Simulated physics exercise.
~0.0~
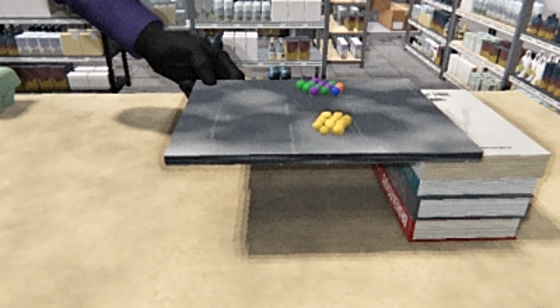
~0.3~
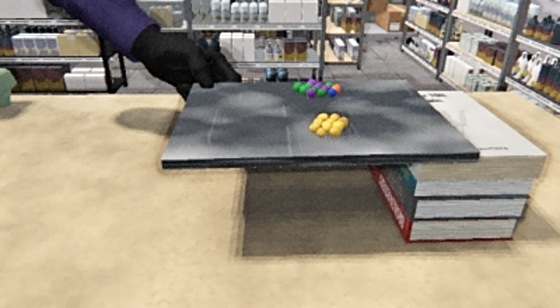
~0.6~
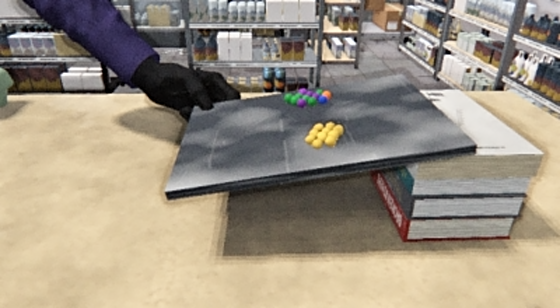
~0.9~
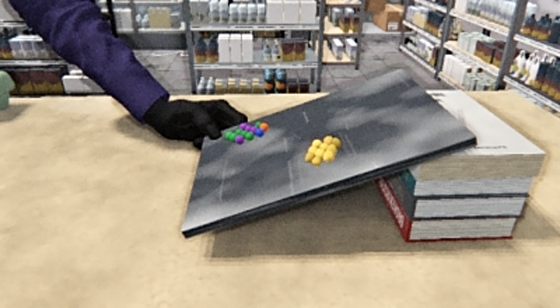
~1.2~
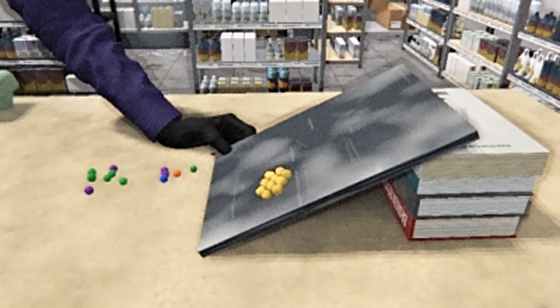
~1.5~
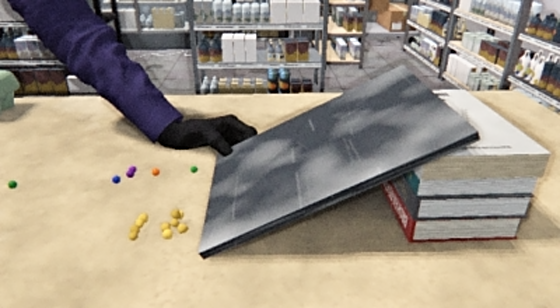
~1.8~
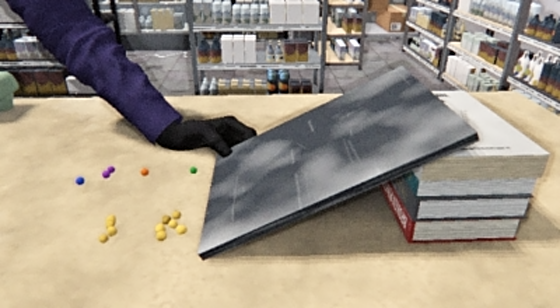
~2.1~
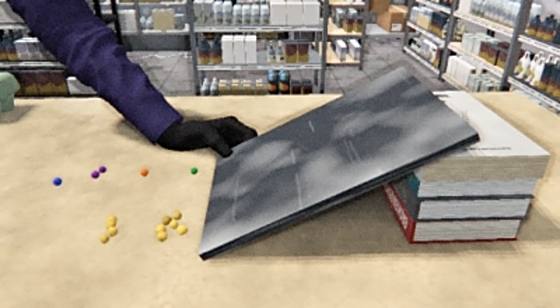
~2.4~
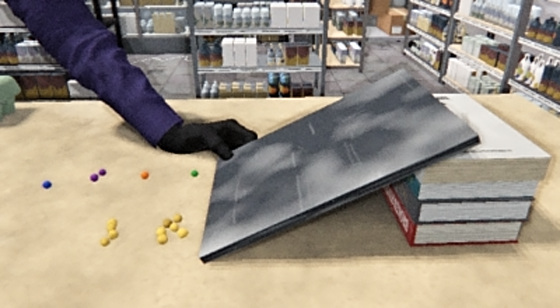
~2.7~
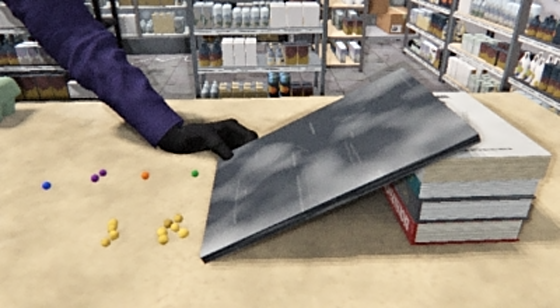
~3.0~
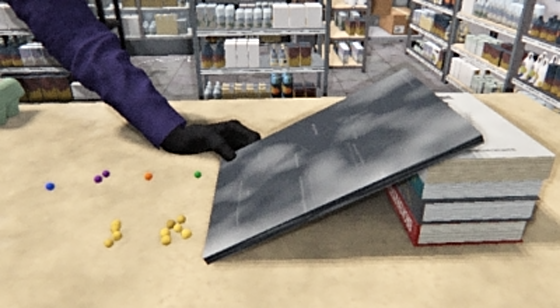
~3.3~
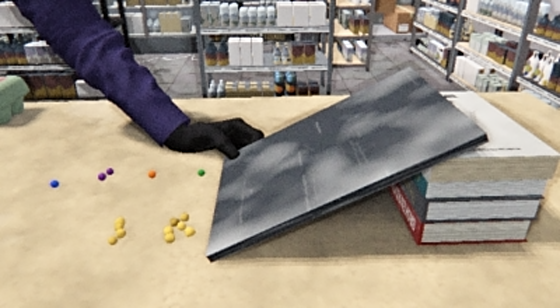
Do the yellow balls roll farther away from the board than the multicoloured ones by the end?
No, the yellow balls stop fairly close to the lowered edge, while the multicoloured ones from the far side of the board travel farther out to the left.
